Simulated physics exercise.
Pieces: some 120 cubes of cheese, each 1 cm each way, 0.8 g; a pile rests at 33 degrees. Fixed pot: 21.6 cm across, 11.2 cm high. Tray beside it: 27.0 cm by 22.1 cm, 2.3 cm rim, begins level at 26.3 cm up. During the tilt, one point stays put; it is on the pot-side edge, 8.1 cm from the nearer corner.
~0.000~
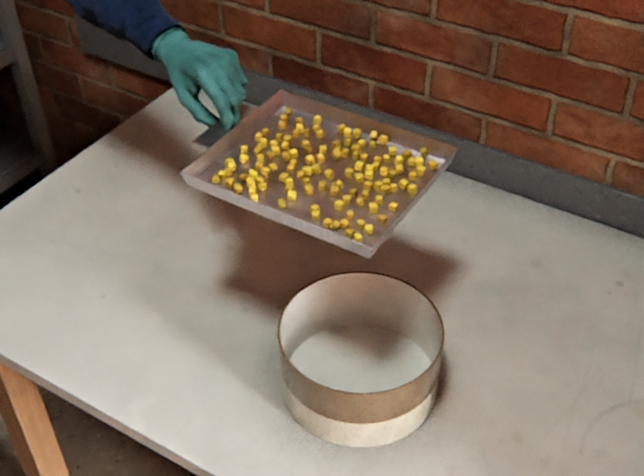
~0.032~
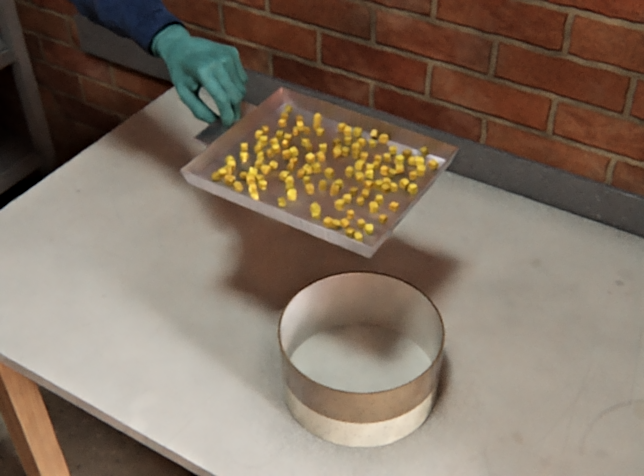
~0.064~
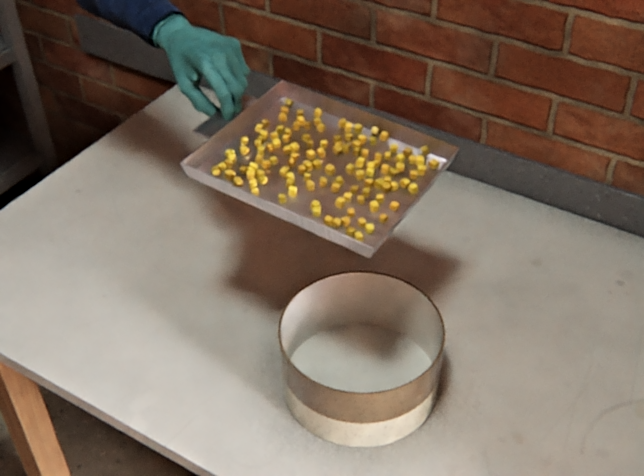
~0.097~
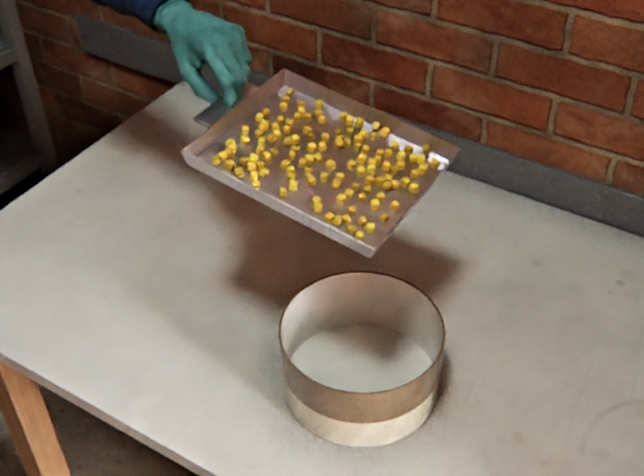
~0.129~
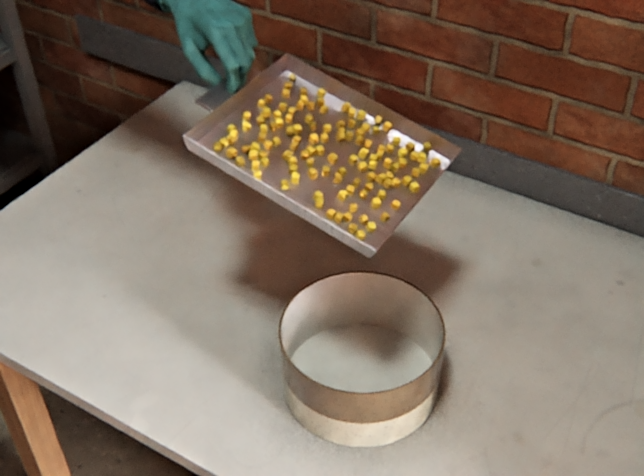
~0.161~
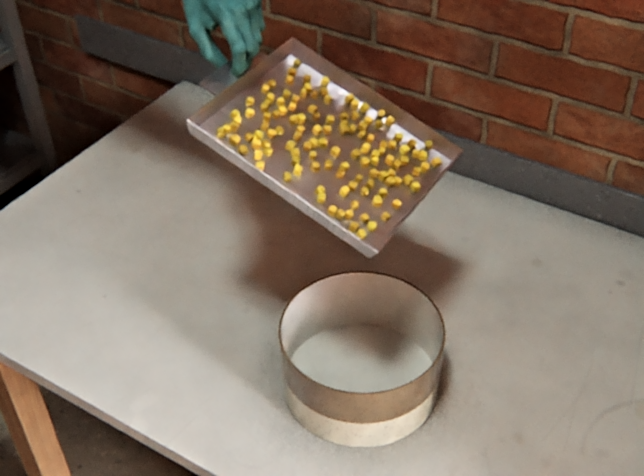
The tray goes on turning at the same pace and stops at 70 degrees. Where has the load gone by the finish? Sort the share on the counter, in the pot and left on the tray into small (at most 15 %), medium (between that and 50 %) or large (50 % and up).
Counter - large, pot - small, tray - medium.
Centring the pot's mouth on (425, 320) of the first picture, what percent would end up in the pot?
Close to 55 in a hundred.
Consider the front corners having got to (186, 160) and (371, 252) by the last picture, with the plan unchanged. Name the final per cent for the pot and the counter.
In the pot: 60 per cent; on the counter: 5 per cent.
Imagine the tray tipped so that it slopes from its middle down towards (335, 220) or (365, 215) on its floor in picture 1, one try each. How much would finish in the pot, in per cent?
I'd put it at roughly 75 per cent for the first tilt and roughly 40 per cent for the second.
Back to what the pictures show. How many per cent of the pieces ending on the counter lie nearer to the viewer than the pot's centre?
Near 20 in a hundred.
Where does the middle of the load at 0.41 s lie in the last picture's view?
Load centre, approx.: (394, 130) px.
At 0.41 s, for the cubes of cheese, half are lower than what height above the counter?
Height: Around 36 cm.
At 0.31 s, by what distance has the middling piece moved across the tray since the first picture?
About 0 cm.
After 0.31 s, tilt 47 degrees; the tray holds 100 %, the pot 0 %.
Then, at 0.41 s, tilt 65 degrees; the tray holds 100 %, the pot 0 %.
After 0.64 s, tilt 70 degrees; the tray holds 30 %, the pot 0 %.
At rest (2.0 s), counter 65 %, pot 5 %, tray 25 %.
